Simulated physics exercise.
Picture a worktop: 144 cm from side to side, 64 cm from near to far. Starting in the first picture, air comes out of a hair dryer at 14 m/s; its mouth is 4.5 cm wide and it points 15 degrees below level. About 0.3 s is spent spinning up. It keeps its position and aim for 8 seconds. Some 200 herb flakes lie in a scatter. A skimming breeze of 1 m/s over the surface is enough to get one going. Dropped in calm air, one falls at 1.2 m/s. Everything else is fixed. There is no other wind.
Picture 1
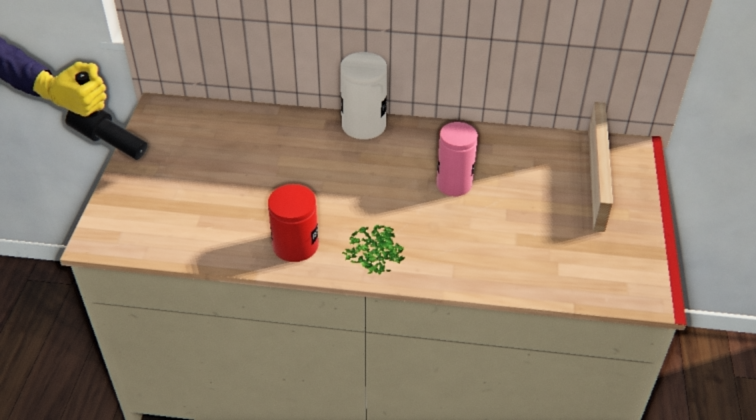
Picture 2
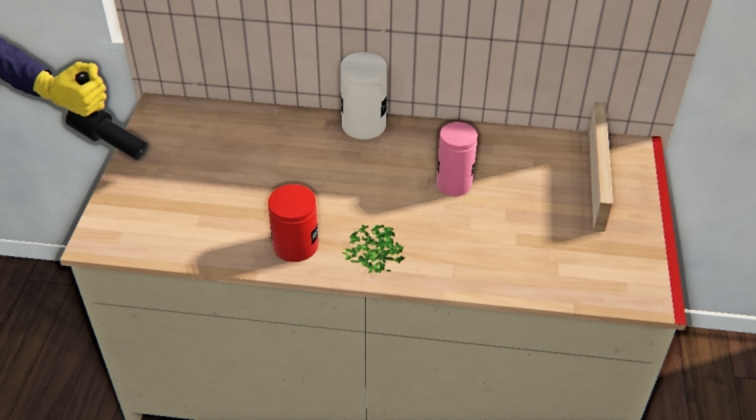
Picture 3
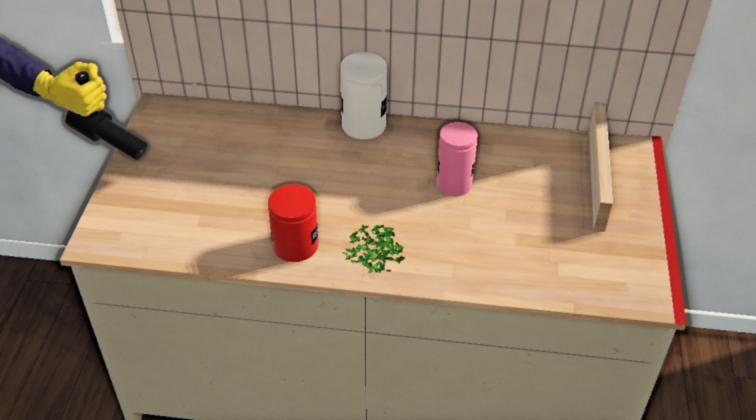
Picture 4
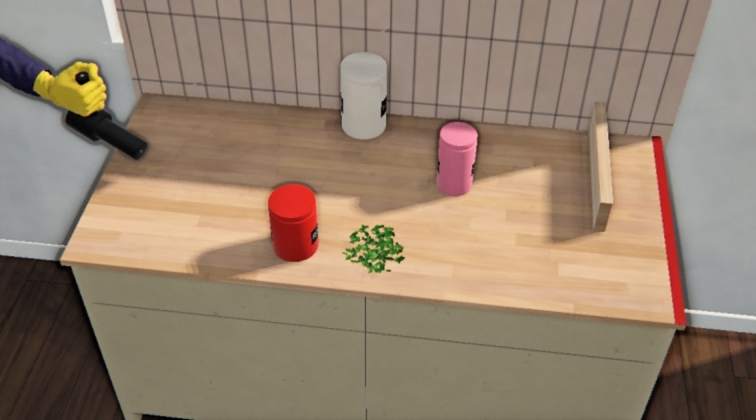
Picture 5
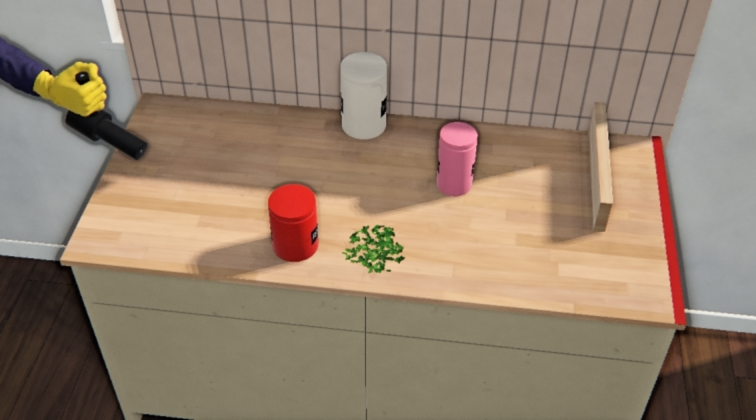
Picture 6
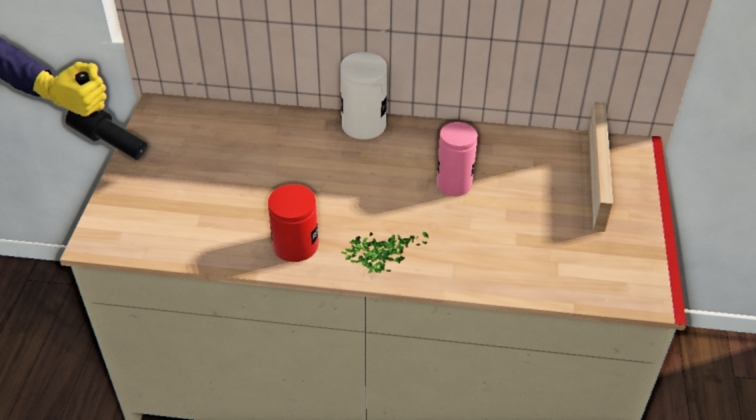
Green herb flakes lie still in a small scatter beside a red jar on a wooden worktop while a yellow-gloved hand holds a black hair dryer at the left, then some of them shift rightward, stretching the patch slightly.
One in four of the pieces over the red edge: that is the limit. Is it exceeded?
Over a quarter is lost there.
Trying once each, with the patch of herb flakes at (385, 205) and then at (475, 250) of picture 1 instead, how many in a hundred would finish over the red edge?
About 30 and 70 in a hundred, in that order.
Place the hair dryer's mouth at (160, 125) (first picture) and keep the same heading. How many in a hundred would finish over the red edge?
That gives roughly 20 % in the end.
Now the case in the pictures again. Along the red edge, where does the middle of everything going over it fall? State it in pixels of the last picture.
(681, 287).
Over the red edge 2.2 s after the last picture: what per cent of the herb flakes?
Share: Approx. 60 %.
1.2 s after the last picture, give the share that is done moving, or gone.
50 %.
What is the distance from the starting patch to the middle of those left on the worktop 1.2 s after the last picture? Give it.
Around 5 cm from the start.
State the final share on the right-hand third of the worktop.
I'd put it at about 0 percent.
Then, 1.2 s after the last picture, 48 % are over the red edge; the middle of those still in play is near (380, 264); 52 % have settled or left.
Then, 2.2 s after the last picture, 58 % are over the red edge; 86 % have settled or left.
Then, 4.1 s after the last picture, 60 % are over the red edge; 93 % have settled or left.
Then, 7.7 s after the last picture, at the end, 63 % are over the red edge.
